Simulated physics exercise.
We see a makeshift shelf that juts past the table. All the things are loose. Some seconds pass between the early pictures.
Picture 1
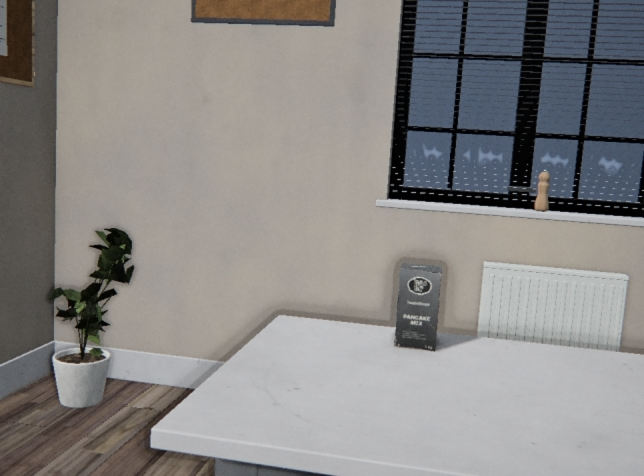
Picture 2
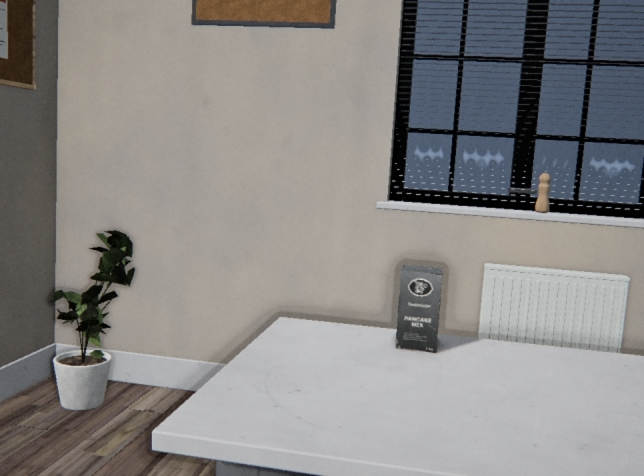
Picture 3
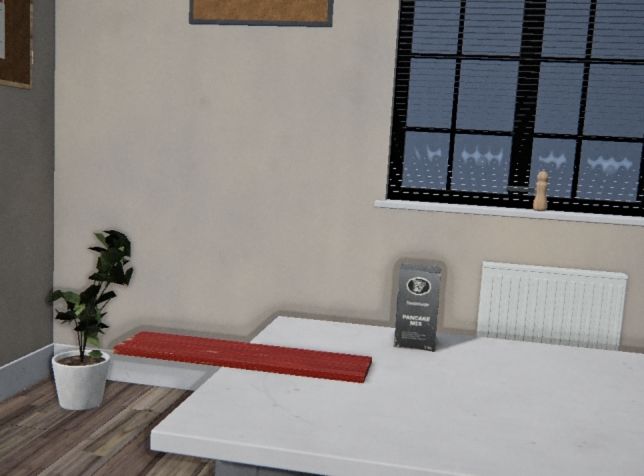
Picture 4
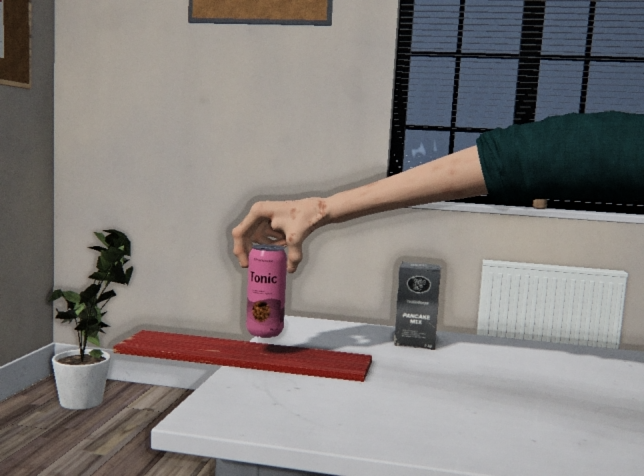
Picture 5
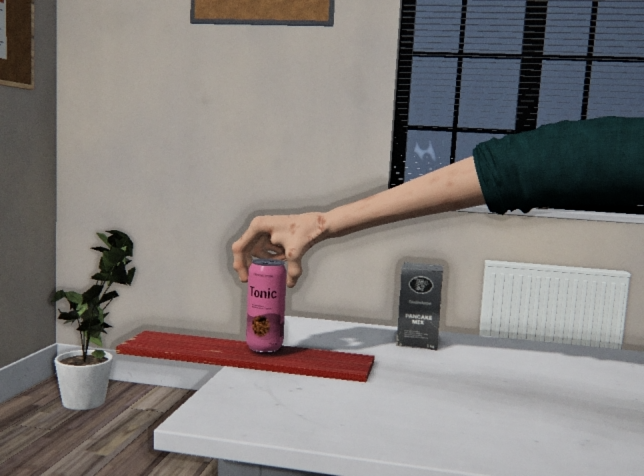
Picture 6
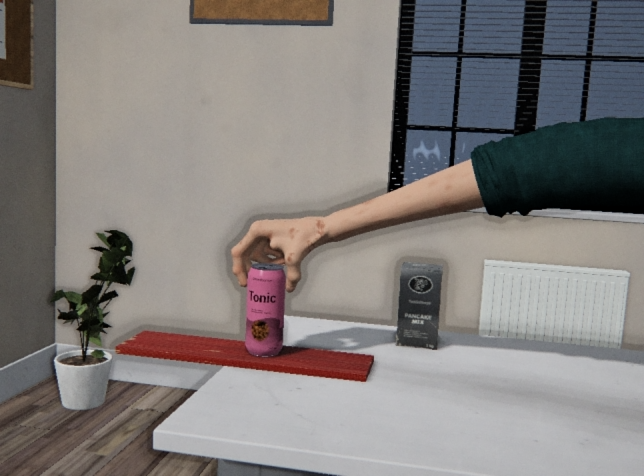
At first, a dark packet stands on a pale table near a potted plant and a window. Then a red plank lies across the table's left corner, jutting out past the edge. A hand reaches in from the right, lowers a pink can onto the plank and keeps its fingers around the top.
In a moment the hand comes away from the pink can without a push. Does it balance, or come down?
The plank stays on the table.
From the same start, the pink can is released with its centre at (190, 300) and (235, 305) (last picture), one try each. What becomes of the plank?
First, it comes down; second, it stays on the table.
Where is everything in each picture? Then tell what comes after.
The last thing is not in view yet, in the first picture.
The last thing is not in view yet, in the second picture.
The last thing is not in view yet; red plank (244, 355), in the third picture.
On its way; pink can (267, 291); red plank (244, 354), in the fourth picture.
On its way; pink can (266, 305); red plank (247, 355), in the fifth picture.
In place under the hand; pink can (266, 310); red plank (246, 355), in the sixth picture.
Then, 0.20 s later than the last frame, all is still.
Then, 0.60 s later than the last frame, pink can resting near (266, 310).
When it is over, all 3 as before. End places, in pixels of the last picture, pink can near (266, 310). The plank holds.
